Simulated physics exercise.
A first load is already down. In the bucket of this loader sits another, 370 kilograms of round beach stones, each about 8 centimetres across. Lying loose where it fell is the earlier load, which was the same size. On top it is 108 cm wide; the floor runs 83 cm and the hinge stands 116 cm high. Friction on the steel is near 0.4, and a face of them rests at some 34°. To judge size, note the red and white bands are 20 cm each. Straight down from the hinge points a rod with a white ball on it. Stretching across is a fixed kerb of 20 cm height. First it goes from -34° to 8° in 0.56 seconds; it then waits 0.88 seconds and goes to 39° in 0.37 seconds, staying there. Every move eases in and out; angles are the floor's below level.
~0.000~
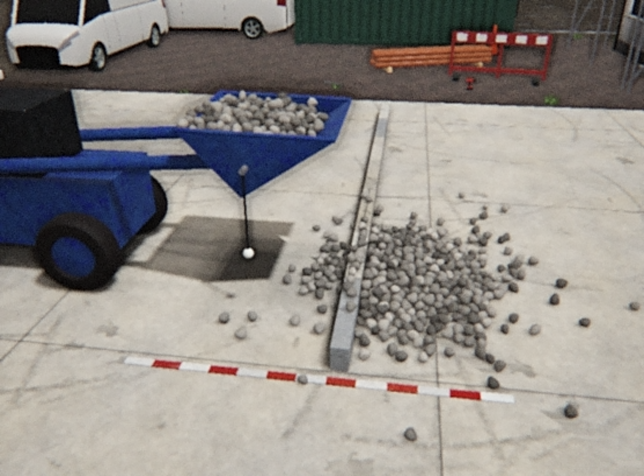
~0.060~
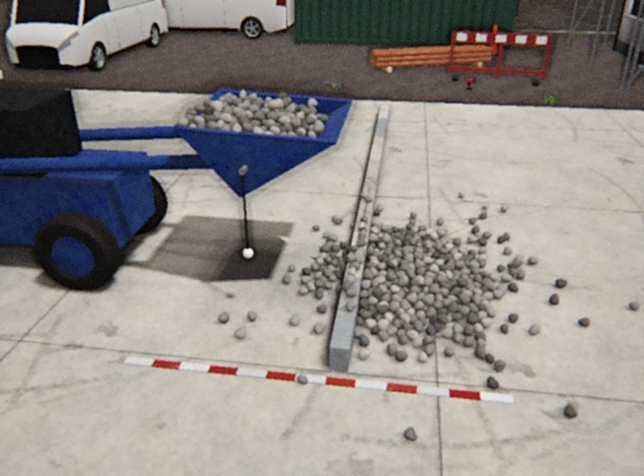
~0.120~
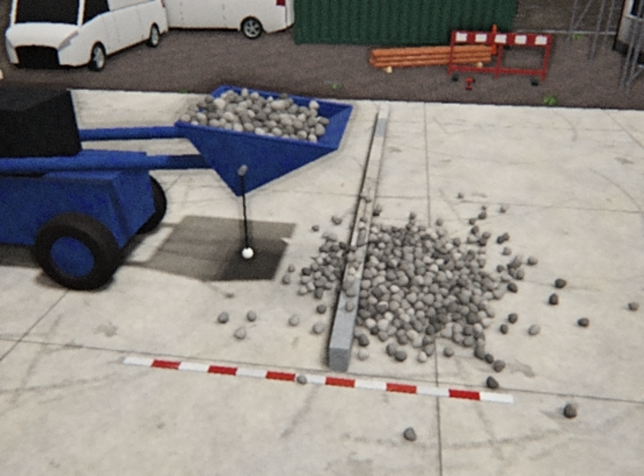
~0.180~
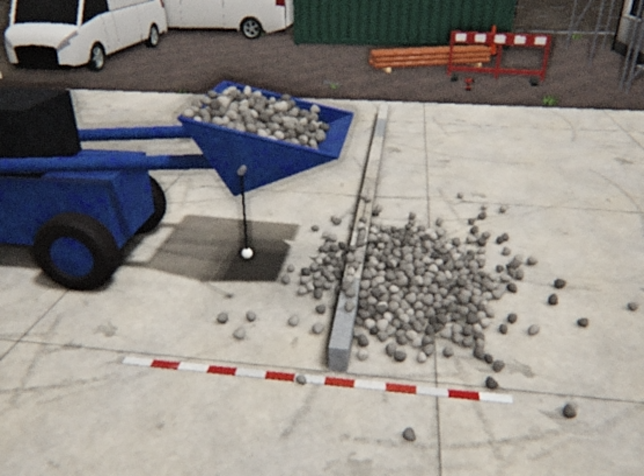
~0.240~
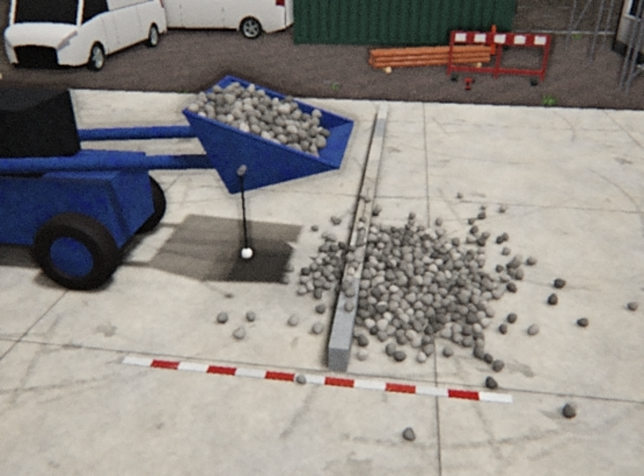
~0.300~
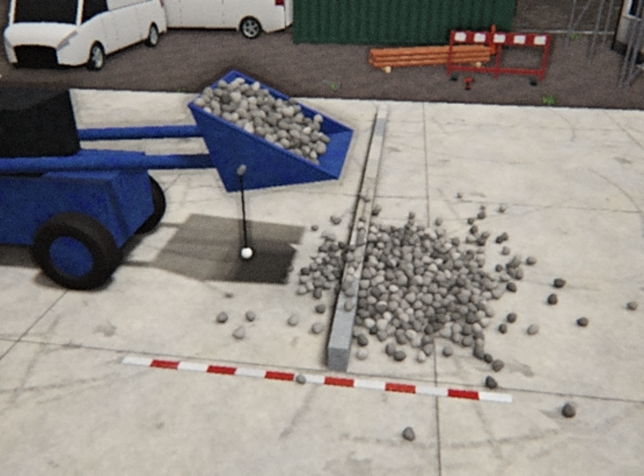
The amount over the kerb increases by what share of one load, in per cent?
By about 49 per cent of a load.
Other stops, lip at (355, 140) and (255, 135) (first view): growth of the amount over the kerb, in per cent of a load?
Near 80 per cent from the first place, 0 from the second.
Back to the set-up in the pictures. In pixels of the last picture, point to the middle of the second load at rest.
In the last view, somewhere near (359, 263).
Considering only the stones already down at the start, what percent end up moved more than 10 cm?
Some 5 percent, give or take.
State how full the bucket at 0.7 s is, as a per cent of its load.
Some 100 %, roughly, is held.
After 0.4 s the floor is at 1°; in per cent of one load, 100 in the bucket, 12 on this side of the kerb, 88 over the kerb; the foremost stones are at (569, 290).
After 0.7 s the floor is at 8°; in per cent of one load, 100 in the bucket, 12 on this side of the kerb, 88 over the kerb; the foremost stones are at (569, 290).
After 2.3 s the floor is at 39°; in per cent of one load, 12 in the bucket, 62 on this side of the kerb, 126 over the kerb; the foremost stones are at (569, 290).
After 4.9 s the floor is at 39°; in per cent of one load, 0 in the bucket, 63 on this side of the kerb, 137 over the kerb; the foremost stones are at (569, 290). Net gain over the kerb, 49.
